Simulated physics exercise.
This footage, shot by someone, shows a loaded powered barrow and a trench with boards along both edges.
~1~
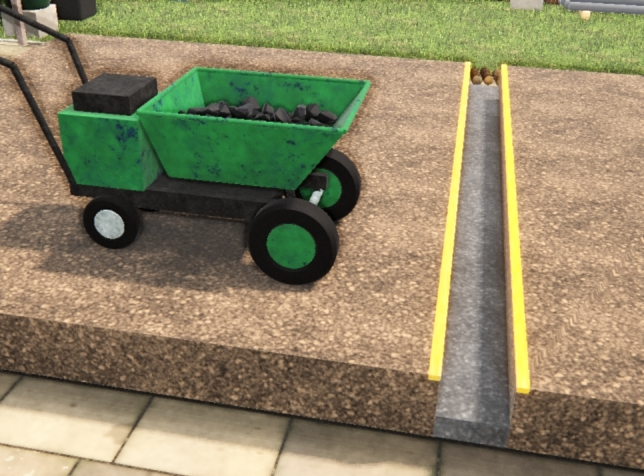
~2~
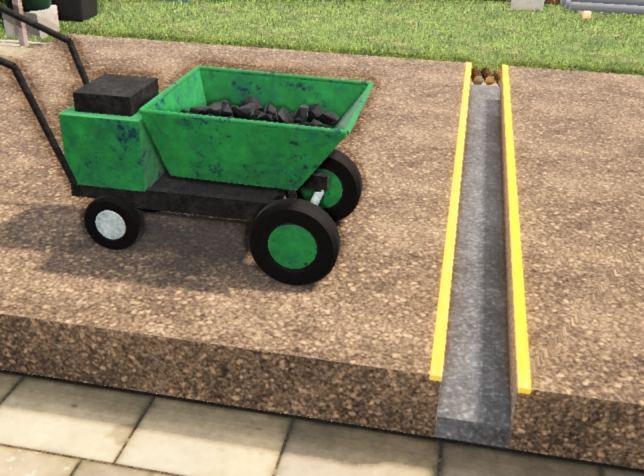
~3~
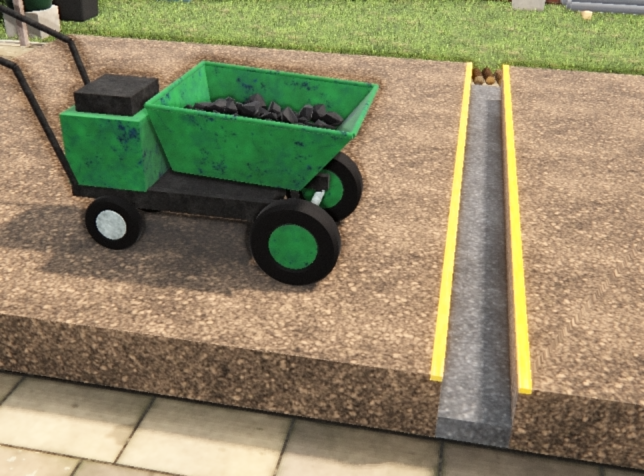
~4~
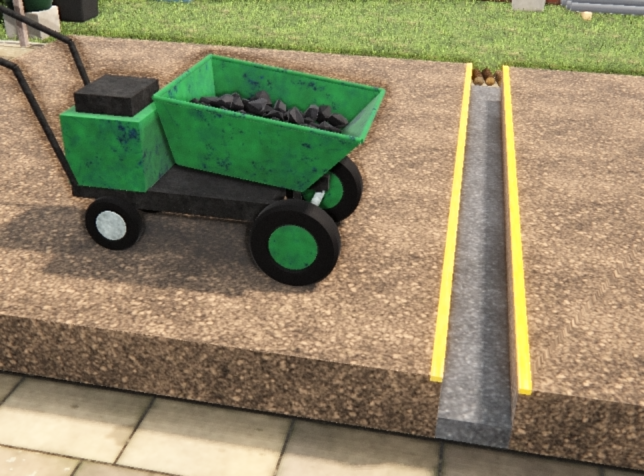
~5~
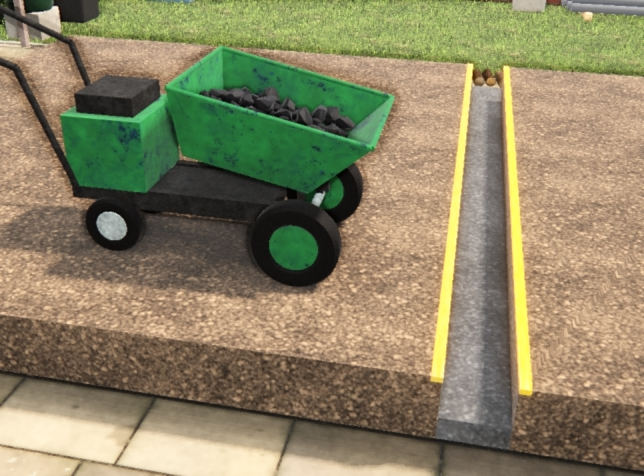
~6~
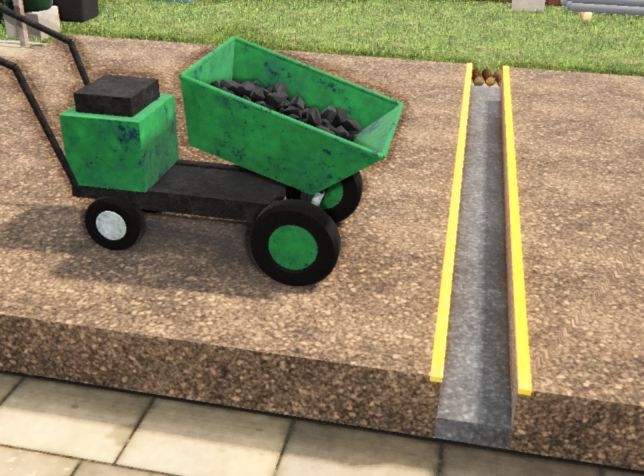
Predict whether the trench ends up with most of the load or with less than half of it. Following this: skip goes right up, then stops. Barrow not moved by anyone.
It ends up with most of the load.
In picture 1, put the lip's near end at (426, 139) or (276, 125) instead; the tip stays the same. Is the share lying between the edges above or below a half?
With the lip at the first place the share is short of one half; at the second place it is short of one half.
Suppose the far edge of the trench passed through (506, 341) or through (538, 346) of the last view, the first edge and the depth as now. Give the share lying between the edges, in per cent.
Close to 70 per cent in the first, close to 70 per cent in the second.
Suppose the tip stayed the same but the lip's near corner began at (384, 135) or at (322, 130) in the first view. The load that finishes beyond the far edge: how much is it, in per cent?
First spot: 10 %, second spot: 0 %.
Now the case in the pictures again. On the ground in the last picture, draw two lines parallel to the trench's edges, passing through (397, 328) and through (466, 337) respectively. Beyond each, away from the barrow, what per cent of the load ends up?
Roughly 80 and 50 %.
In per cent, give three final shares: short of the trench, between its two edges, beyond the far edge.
I'd put short at close to 10, between at close to 70 and beyond at close to 0 per cent.
Just after the last frame, skip tipped steeply; every one in the skip.
A moment on, skip tipped right over; the larger part in the skip; about a tenth short of the trench; about a tenth in or heaped over the trench.
Further on, skip tipped right over; roughly a quarter in the skip; about a tenth short of the trench; roughly two thirds in or heaped over the trench.
When it is over, skip tipped right over; roughly a quarter in the skip; about a tenth short of the trench; roughly two thirds in or heaped over the trench; not one beyond it.
